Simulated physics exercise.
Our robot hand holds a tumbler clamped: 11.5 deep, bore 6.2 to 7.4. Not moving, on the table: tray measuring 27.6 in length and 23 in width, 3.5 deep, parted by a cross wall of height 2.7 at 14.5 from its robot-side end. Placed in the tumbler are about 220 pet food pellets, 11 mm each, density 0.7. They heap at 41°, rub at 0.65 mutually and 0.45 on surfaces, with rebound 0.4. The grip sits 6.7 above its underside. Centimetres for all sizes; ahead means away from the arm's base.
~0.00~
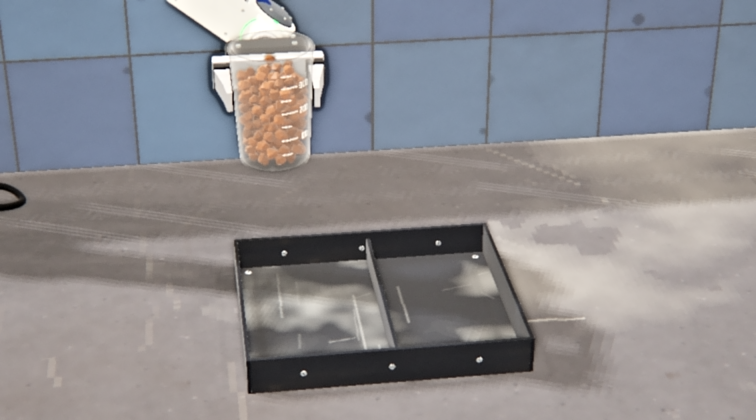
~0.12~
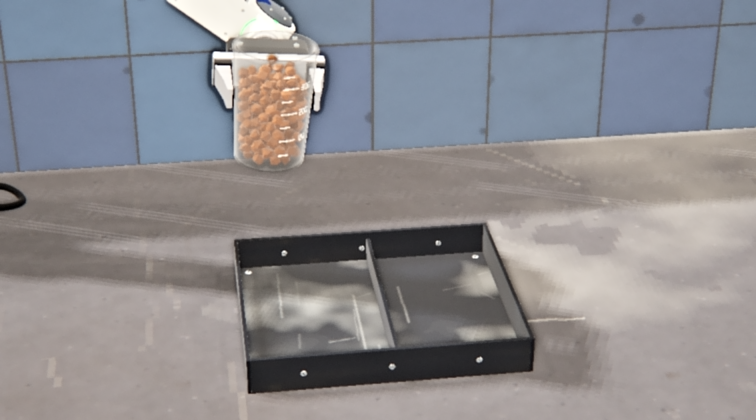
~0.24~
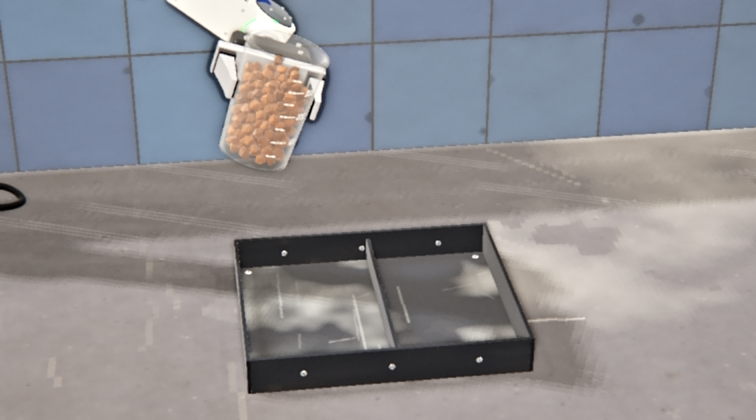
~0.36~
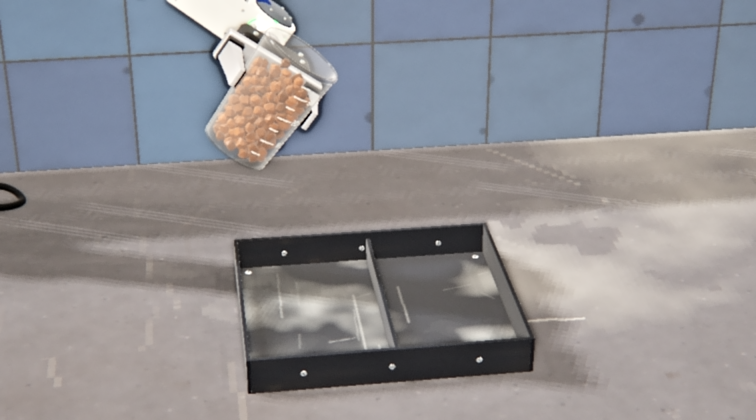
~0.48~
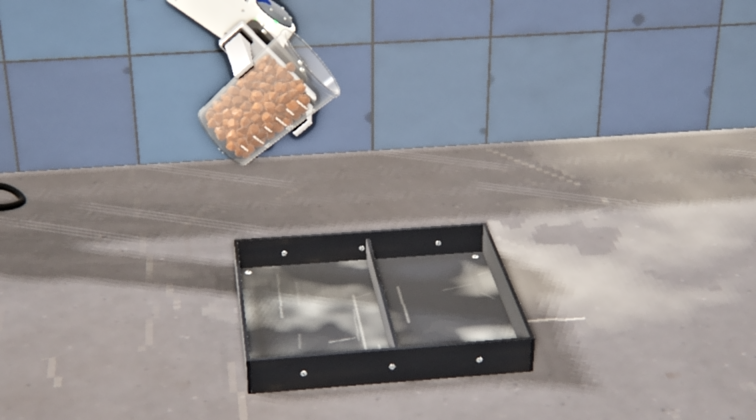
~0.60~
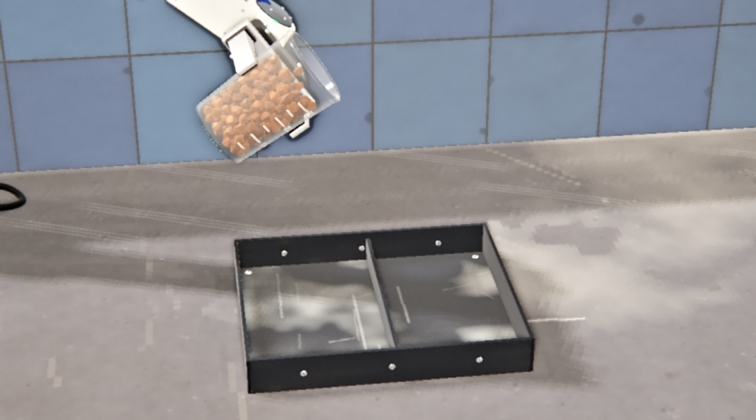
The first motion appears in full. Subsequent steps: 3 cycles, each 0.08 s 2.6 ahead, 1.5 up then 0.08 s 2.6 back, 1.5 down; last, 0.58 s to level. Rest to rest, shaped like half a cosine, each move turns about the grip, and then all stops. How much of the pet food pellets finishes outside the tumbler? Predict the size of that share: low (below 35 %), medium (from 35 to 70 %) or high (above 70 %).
Predicted share: Low.
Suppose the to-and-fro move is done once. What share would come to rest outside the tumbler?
Then roughly 15 percent.
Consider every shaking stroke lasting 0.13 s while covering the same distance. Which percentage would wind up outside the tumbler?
Estimate: Near 0 per cent.
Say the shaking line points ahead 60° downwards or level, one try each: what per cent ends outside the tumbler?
Result: Approx. 0 % and 10 %, one try each.
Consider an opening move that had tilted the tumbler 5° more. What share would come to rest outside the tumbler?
Roughly 35 percent then.
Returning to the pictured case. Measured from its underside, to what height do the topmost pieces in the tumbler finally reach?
Around 10.5 cm up.
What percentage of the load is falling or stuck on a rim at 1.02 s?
About 12 per cent.
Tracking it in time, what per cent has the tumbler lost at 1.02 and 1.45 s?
Taking the two times in order, I'd say 20 and then 20 per cent.
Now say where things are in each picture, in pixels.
In the first frame, tumbler middle at (273, 104), level; upper third of the load around (273, 87), from x 240 to 305, top at y 60; 223 in the tumbler.
In the second frame, tumbler middle at (272, 104), tilted 5° forward; upper third of the load around (273, 87), from x 240 to 305, top at y 60.
In the third frame, tumbler middle at (270, 104), tilted 19° forward; upper third of the load around (271, 87), from x 230 to 305, top at y 60.
In the fourth frame, tumbler middle at (267, 103), tilted 36° forward; upper third of the load around (270, 87), from x 220 to 305, top at y 60.
In the fifth frame, tumbler middle at (265, 101), tilted 50° forward; upper third of the load around (268, 87), from x 210 to 305, top at y 60.
In the sixth frame, tumbler middle at (265, 101), tilted 55° forward; upper third of the load around (267, 87), from x 210 to 310, top at y 60; 223 in the tumbler.
By 1.02 s, tilted 55° forward, highest piece 30 above the table; 181 in the tumbler, 15 in the far-side part, 27 in flight or on a rim.
By 1.45 s, tilted 16° forward, highest piece 30 above the table; 173 in the tumbler, 32 in the far-side part, 11 in the robot-side part, 7 on the table or floor.
By 1.86 s, level, highest piece 30 above the table; 173 in the tumbler, 32 in the far-side part, 11 in the robot-side part, 7 on the table or floor.
By 2.91 s, level, highest piece 30 above the table; 173 in the tumbler, 32 in the far-side part, 11 in the robot-side part, 7 on the table or floor.
Final count, 173 in the tumbler, 32 in the far-side part, 11 in the robot-side part, 7 on the table or floor. That is 22 % outside the tumbler.
